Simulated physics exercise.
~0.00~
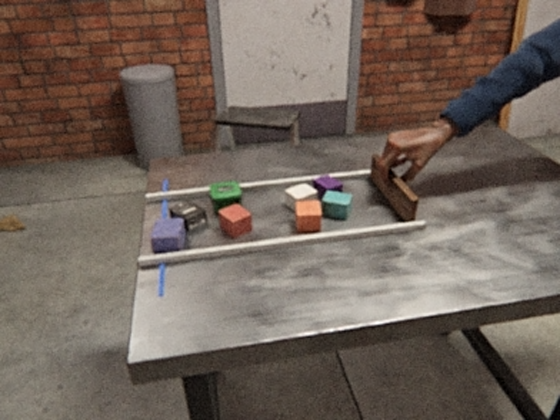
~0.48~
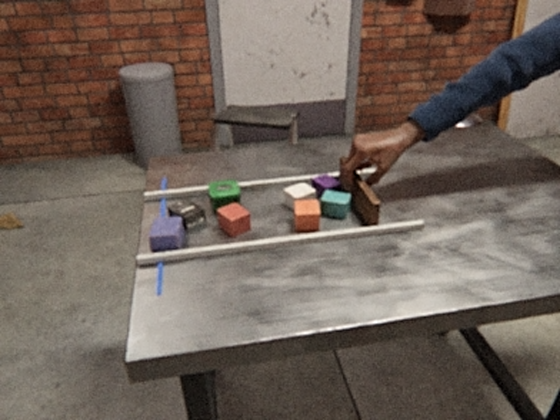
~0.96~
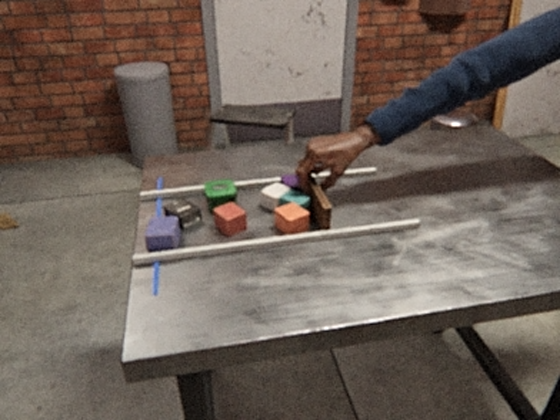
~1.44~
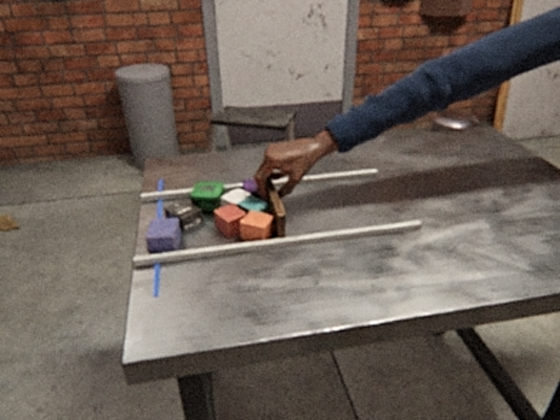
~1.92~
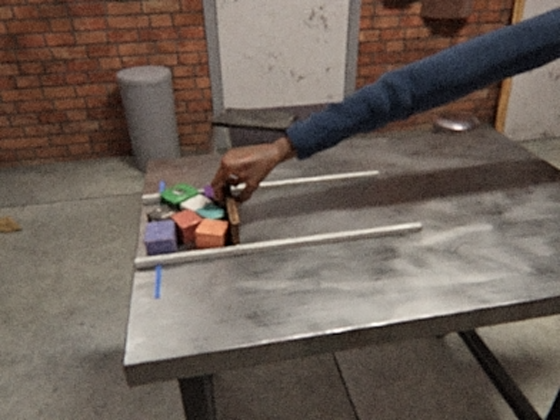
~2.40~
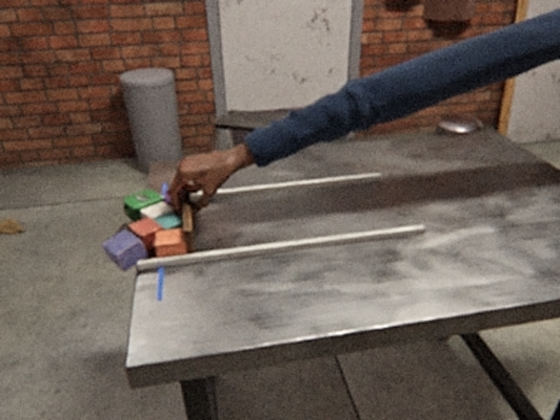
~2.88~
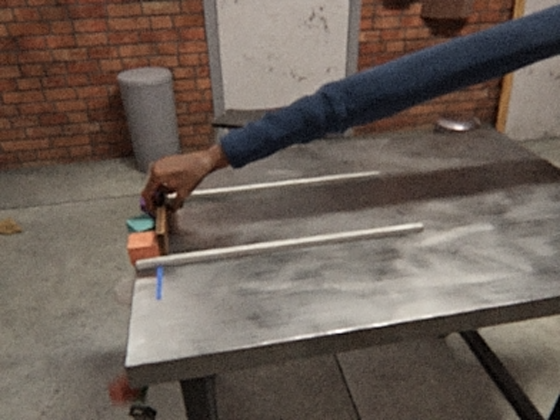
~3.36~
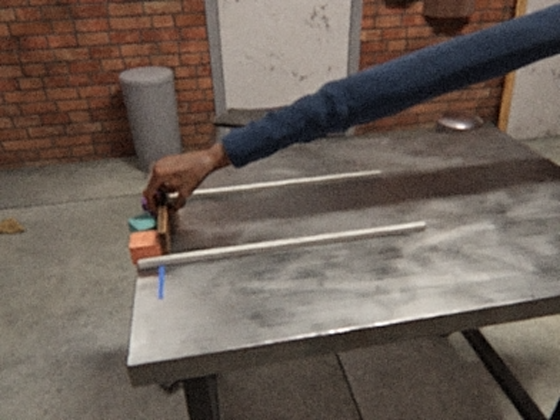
A hand holding an upright wooden board sweeps left across a metal table, between two pale rails, toward a scatter of small colourful blocks. The board first gathers the orange, teal, purple and white pieces, while the blue, red and green ones stay put. It then pushes the green and red pieces along too, packing everything into a tight cluster near the blue tape. The blue block tilts out at the table's left edge, and several pieces tumble to the floor. The board stops by the tape, with the orange and teal blocks still perched at the edge.
